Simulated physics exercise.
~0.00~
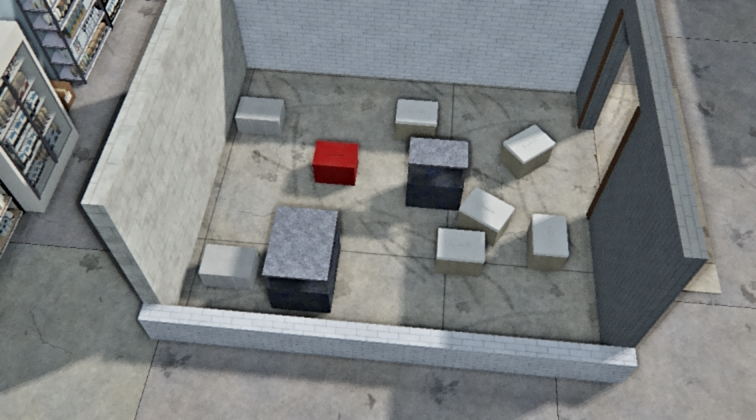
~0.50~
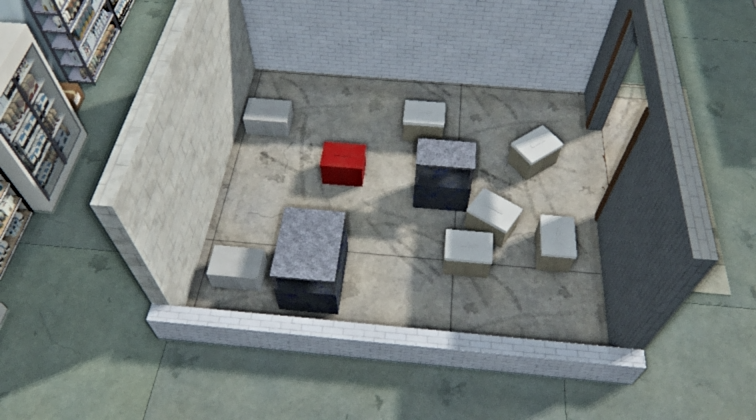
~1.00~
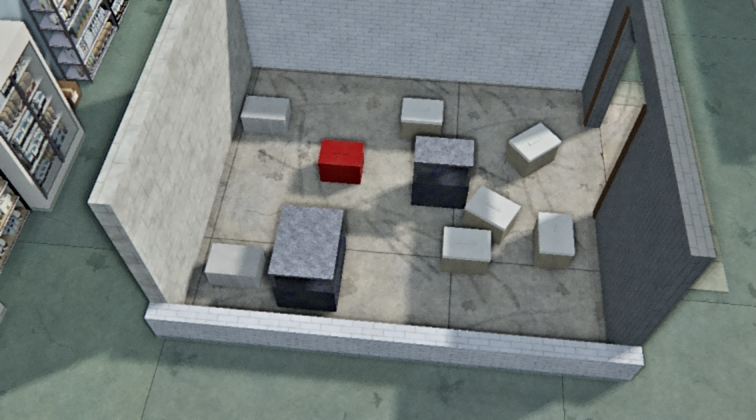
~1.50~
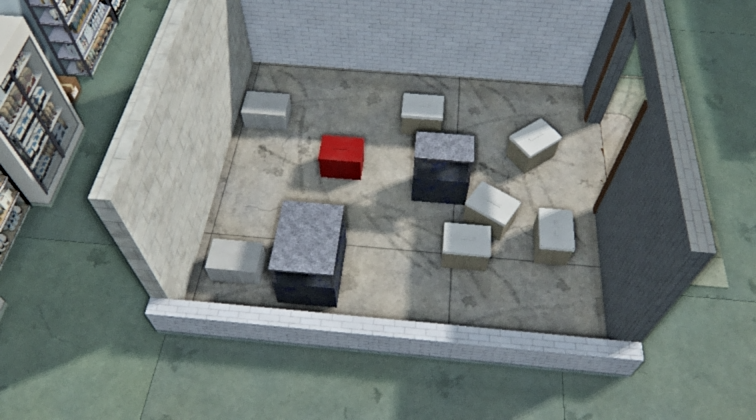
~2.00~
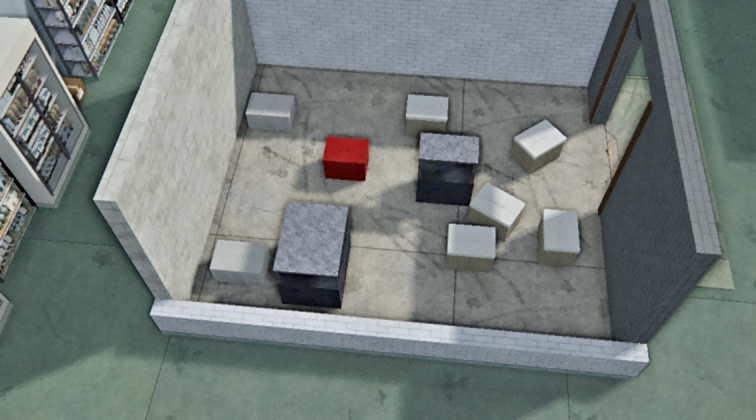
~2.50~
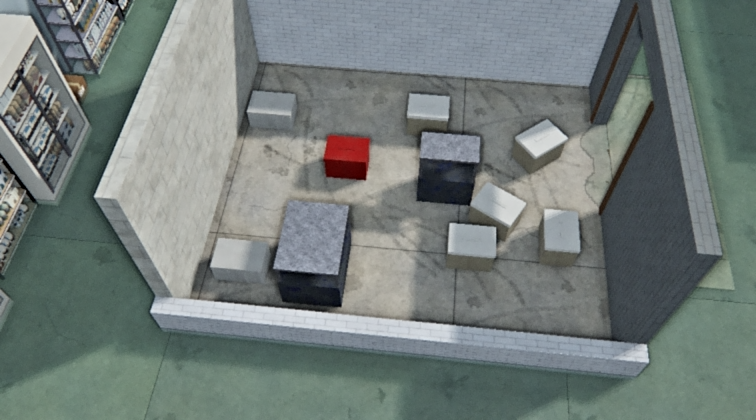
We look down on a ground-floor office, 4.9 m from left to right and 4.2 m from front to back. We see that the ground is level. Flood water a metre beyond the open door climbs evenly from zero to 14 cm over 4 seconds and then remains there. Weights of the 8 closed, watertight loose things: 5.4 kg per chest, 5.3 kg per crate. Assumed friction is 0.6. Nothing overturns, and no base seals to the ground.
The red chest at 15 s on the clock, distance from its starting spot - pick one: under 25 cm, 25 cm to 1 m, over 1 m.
25 cm to 1 m.
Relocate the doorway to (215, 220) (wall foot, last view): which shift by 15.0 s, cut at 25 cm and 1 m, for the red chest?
So the red chest is well away by then.
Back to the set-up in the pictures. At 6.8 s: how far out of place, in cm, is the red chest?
Roughly 10 centimetres by that point.
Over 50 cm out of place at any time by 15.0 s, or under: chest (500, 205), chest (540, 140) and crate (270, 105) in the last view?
In turn: Beyond, beyond, beyond.
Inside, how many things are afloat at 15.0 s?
Count: 8.
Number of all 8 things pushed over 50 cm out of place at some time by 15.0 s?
Counting them up, I find 6.
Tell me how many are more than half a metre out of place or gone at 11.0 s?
I count 5.
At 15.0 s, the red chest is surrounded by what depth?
Around 6 cm.
After 3.5 s the red chest is near (347, 149), 0.0 m from its start, aground; 0 afloat.
After 6.8 s the red chest is near (337, 150), 0.1 m from its start, aground; 2 afloat.
After 11.0 s the red chest is near (319, 165), 0.4 m from its start, afloat; 4 afloat.
After 15.0 s the red chest is near (388, 166), 0.6 m from its start, afloat; 8 afloat.
